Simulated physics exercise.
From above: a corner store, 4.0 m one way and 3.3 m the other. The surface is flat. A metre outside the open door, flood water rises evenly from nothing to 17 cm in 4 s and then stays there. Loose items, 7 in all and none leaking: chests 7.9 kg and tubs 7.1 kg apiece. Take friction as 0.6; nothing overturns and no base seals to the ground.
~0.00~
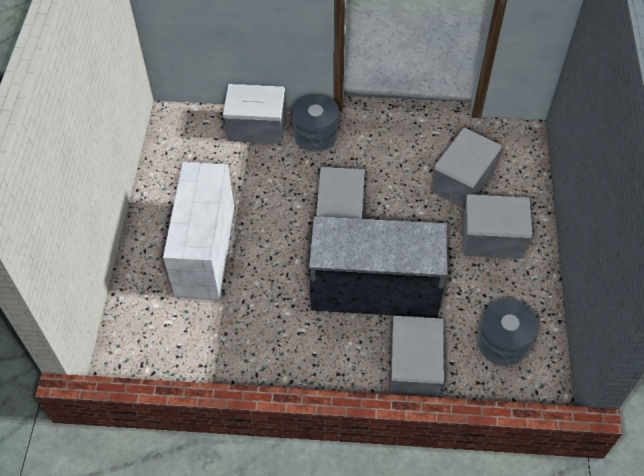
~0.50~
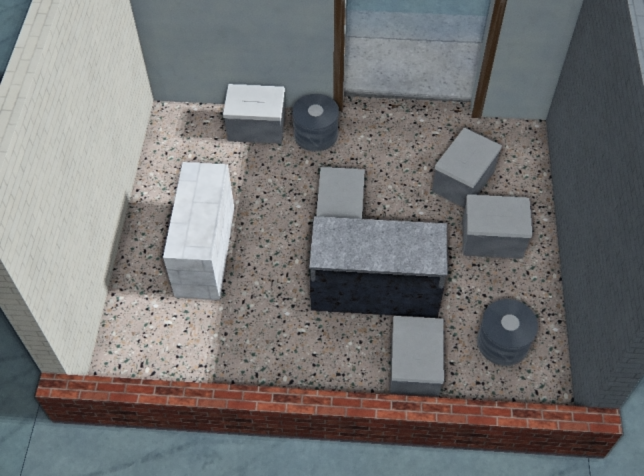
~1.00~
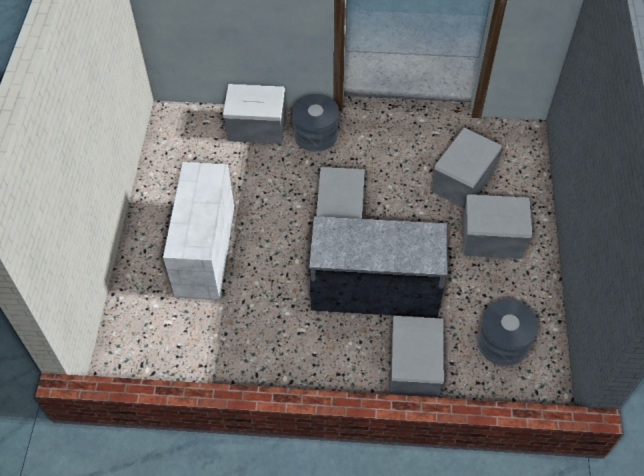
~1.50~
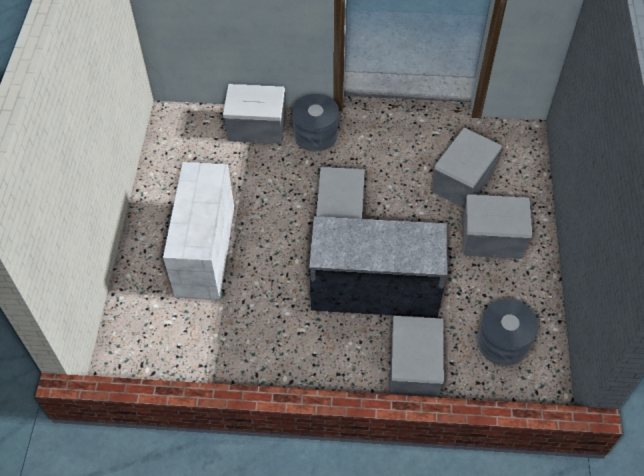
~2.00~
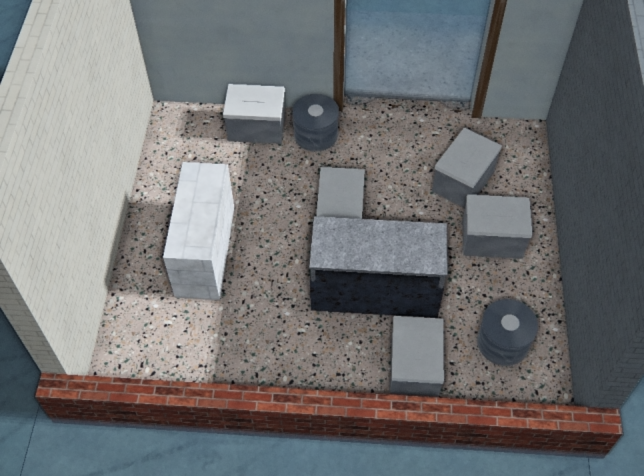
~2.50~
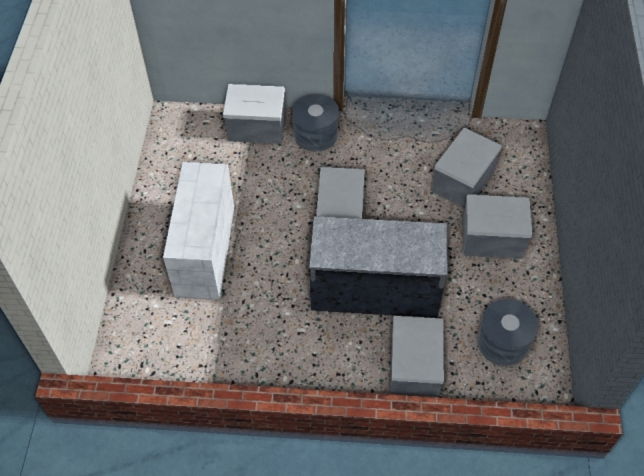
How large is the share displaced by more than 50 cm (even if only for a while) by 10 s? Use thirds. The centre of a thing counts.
Share: At least two thirds.
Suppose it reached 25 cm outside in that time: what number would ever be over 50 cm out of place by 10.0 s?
Then 5.
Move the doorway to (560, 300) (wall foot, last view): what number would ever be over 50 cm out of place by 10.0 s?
Then 7.
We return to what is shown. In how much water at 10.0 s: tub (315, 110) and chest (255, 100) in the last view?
Roughly 5 and 6 cm.
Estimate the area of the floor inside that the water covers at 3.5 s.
Some 1.5 m2.
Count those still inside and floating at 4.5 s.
I count 0.
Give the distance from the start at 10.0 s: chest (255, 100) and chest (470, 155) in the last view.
In that order: 10 cm, 150 cm.
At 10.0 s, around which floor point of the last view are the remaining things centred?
At about (321, 282).
After 3.5 s 0 of 7 are over 50 cm from their spots; 0 afloat.
After 4.5 s 0 of 7 are over 50 cm from their spots; 0 afloat.
After 7.0 s 3 of 7 are over 50 cm from their spots; 3 afloat.
After 10.0 s 5 of 7 are over 50 cm from their spots, and 5 have been at some point; 7 afloat.
